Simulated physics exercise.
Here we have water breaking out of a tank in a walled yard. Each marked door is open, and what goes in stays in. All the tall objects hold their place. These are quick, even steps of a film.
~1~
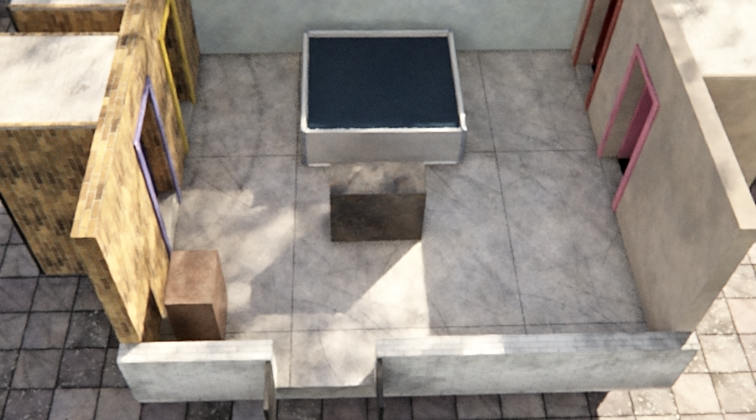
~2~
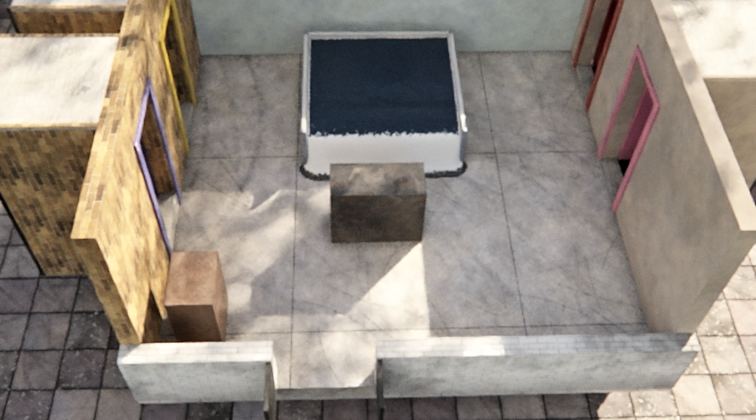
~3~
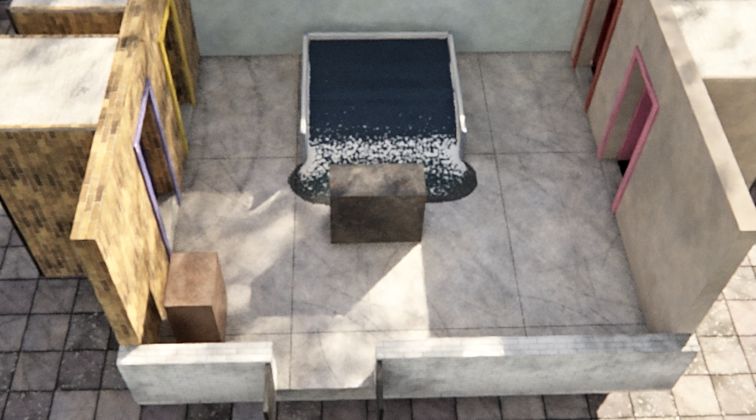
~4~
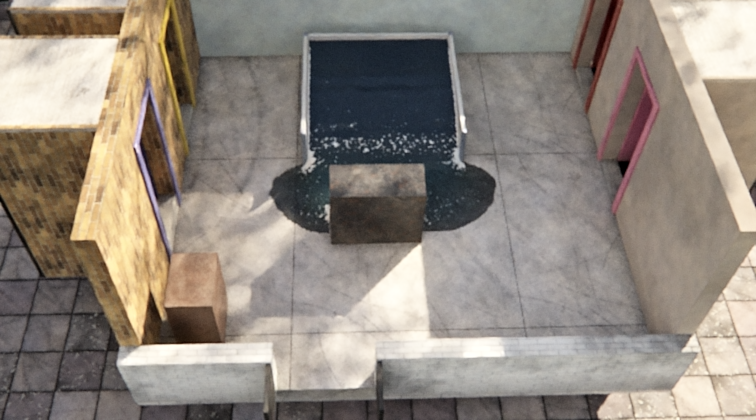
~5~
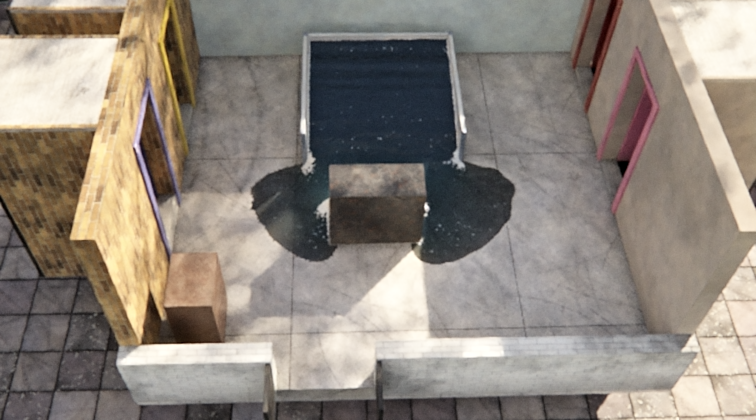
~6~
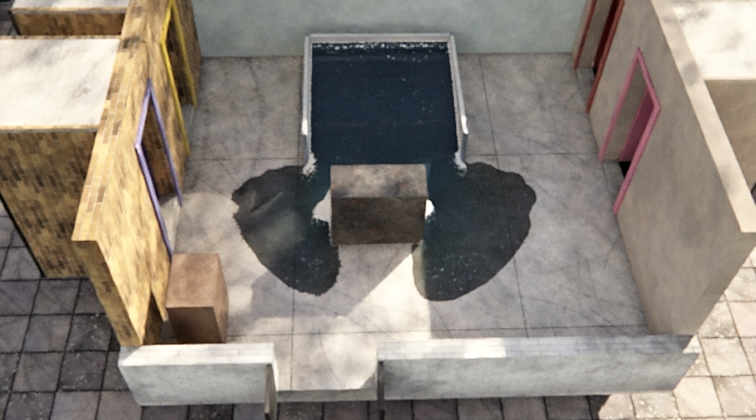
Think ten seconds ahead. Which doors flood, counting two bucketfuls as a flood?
In the end: The yellow door stays under that; the red door stays under that; the blue door stays under that; the pink door takes more than that.
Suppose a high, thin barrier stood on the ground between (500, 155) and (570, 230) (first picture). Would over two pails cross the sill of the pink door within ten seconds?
In short: The pink door takes less.
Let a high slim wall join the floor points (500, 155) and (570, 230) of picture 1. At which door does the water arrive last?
Last comes the red door.
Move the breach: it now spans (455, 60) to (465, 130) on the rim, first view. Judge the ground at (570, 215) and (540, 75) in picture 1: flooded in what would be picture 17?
One after the other: Flooded, under water.
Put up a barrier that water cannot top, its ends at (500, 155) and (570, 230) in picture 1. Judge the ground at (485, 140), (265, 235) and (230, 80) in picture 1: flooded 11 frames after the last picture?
In turn: Clear, covered, no water.
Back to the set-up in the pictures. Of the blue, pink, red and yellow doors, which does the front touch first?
That is the blue one.
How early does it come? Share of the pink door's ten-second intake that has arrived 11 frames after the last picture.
Roughly 0 per cent.
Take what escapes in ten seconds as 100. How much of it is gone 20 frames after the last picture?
Close to 15 %.
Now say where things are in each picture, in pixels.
The first picture shows the open tank at (381, 82) is whole and still.
In the second picture, water pours out at (383, 154) and has run to (460, 168).
In the third picture, water pours out at (383, 155) and has run to (470, 184).
In the fourth picture, the front is at (485, 203), out from the gap at (383, 157).
In the fifth picture, water pours out at (383, 157) and has run to (275, 231).
In the sixth picture, water pours out at (384, 157) and has run to (301, 285).
A moment on, water covers 40 % of the floor; the yellow door not reached, the red door not reached, the blue door not reached, the pink door not reached.
Next, water covers 55 % of the floor; the yellow door not reached, the red door not reached, the blue door wet at the sill, nothing in, the pink door not reached.
Then, water covers 65 % of the floor; the yellow door wet at the sill, nothing in, the red door not reached, the blue door wet at the sill, nothing in, the pink door over two buckets in.
Later, water covers 90 % of the floor; the yellow door wet at the sill, nothing in, the red door wet at the sill, nothing in, the blue door wet at the sill, nothing in, the pink door over two buckets in.
In the end, water covers 100 % of the floor; the yellow door wet at the sill, nothing in, the red door wet at the sill, nothing in, the blue door wet at the sill, nothing in, the pink door over two buckets in.
